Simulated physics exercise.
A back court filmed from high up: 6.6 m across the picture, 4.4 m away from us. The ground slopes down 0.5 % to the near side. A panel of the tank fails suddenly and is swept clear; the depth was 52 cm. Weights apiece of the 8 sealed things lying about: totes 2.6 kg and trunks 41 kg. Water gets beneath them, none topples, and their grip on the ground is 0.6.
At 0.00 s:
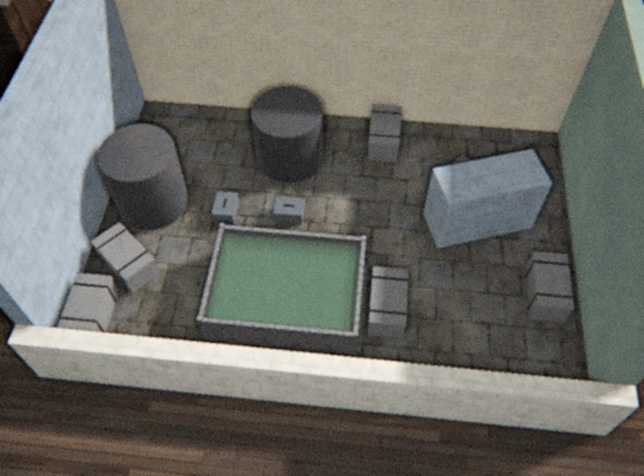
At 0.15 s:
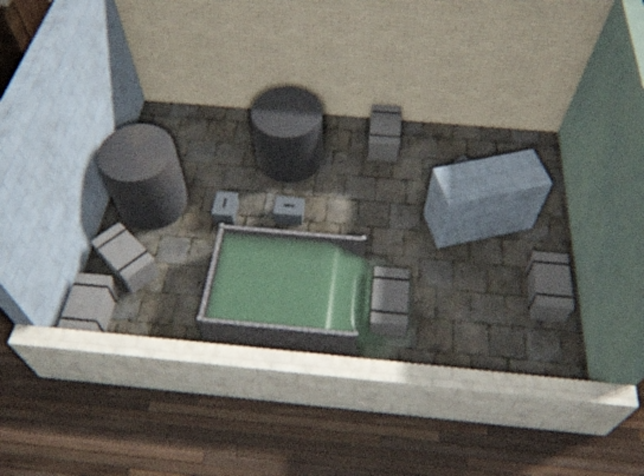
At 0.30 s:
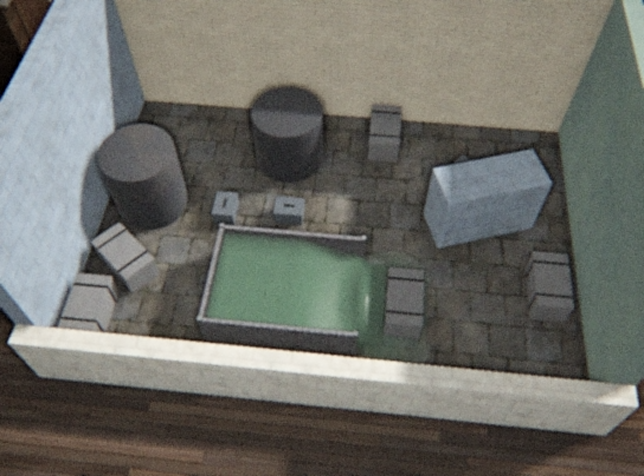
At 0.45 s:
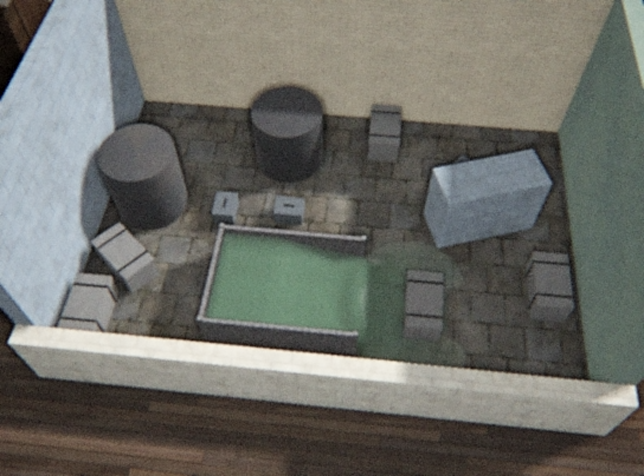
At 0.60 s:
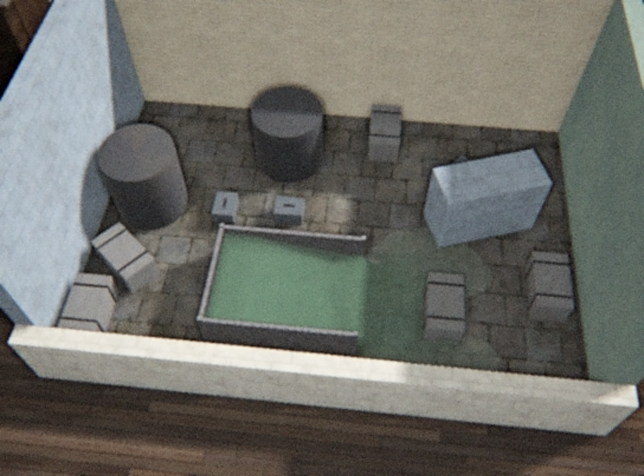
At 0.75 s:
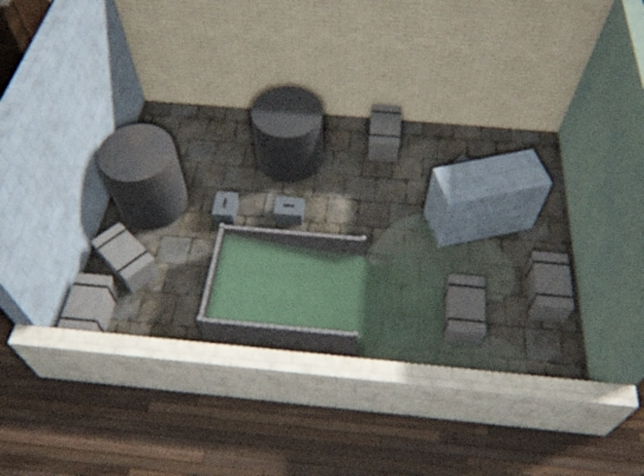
In a walled stone-paved court seen from above, one side of a tank of green water gave way, and the water spread out to the right, pushing a nearby grey box along with it.
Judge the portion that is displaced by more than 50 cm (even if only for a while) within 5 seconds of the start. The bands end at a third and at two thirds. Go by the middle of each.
That comes to under a third.
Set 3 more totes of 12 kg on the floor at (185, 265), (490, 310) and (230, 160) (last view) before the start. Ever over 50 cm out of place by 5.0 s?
In turn: Less, over, under.
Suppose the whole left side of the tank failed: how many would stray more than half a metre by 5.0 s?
In that case 4 of them.
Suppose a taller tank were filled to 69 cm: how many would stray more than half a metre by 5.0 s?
In that case 4 of them.
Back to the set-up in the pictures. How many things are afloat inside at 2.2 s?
2 of them.
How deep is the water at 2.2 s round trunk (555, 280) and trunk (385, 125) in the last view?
About 18 and 1 cm.
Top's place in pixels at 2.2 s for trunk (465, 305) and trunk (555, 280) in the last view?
Around (554, 306) and (570, 259).
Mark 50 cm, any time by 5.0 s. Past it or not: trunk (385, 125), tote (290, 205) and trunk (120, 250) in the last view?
In turn: Less, under, less.
After 1.1 s 1 of 8 are over 50 cm from their spots; 0 afloat.
After 2.2 s 1 of 8 are over 50 cm from their spots; 2 afloat.
After 3.5 s 2 of 8 are over 50 cm from their spots; 1 afloat.
After 5.0 s 2 of 8 are over 50 cm from their spots, and 2 have been at some point; 1 afloat.
